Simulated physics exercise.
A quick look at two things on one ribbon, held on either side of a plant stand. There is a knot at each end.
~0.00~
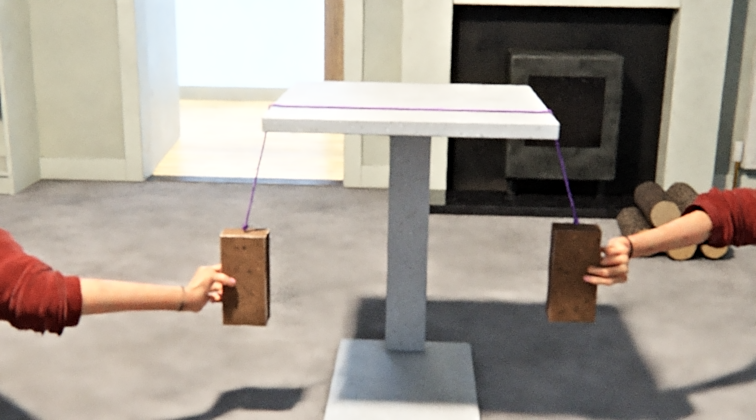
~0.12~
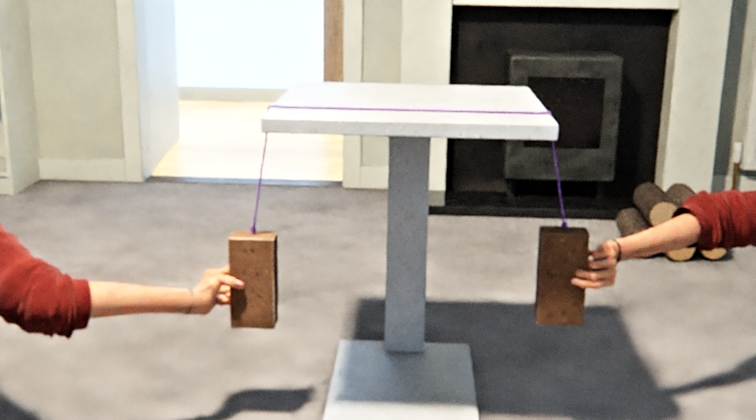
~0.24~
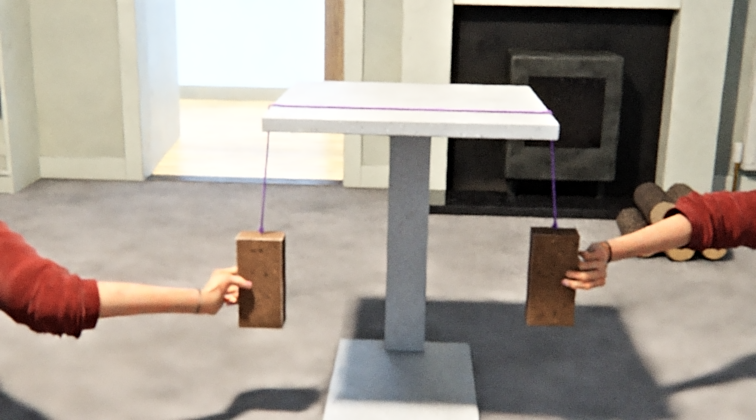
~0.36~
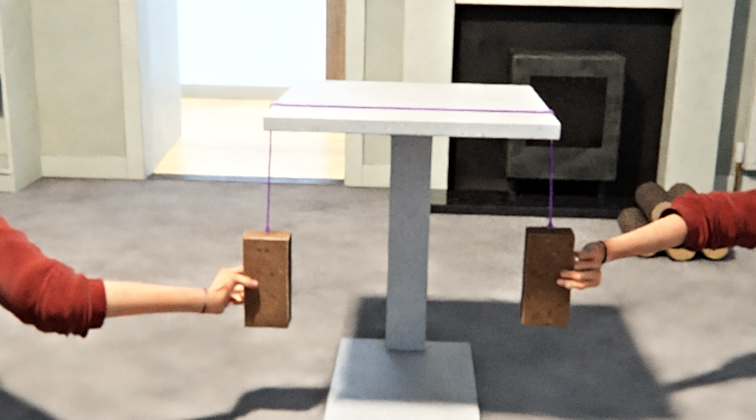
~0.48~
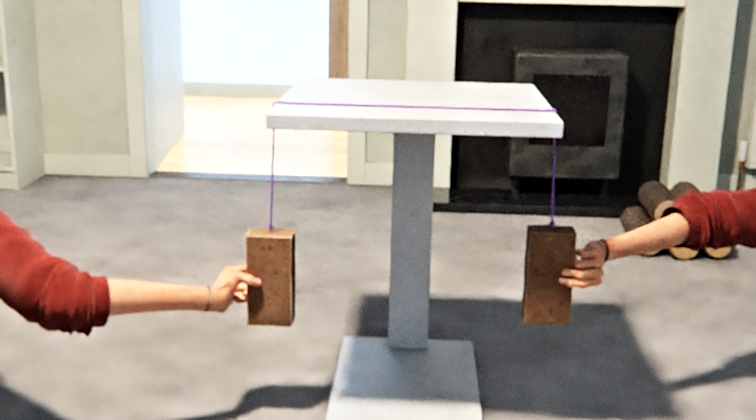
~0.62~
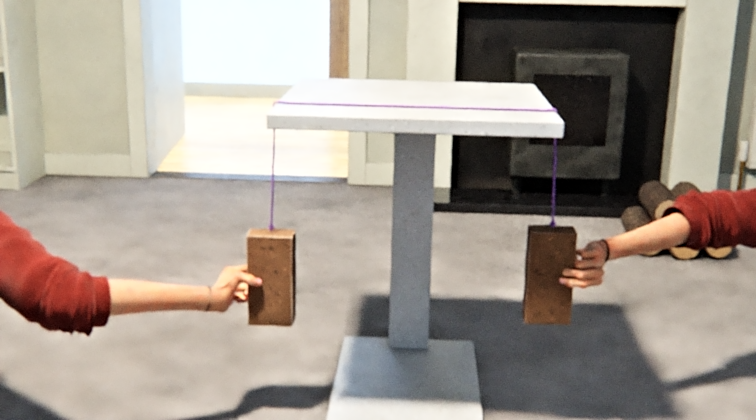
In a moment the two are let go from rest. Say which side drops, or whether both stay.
The ribbon hangs still.
By 1.06 s, left brick at the same height near (278, 278); right brick at the same height near (543, 275).
By 1.60 s, left brick at the same height near (276, 277); right brick at the same height near (546, 275).
When it is over, left brick at the same height near (281, 278); right brick at the same height near (541, 274). The ribbon keeps its balance.
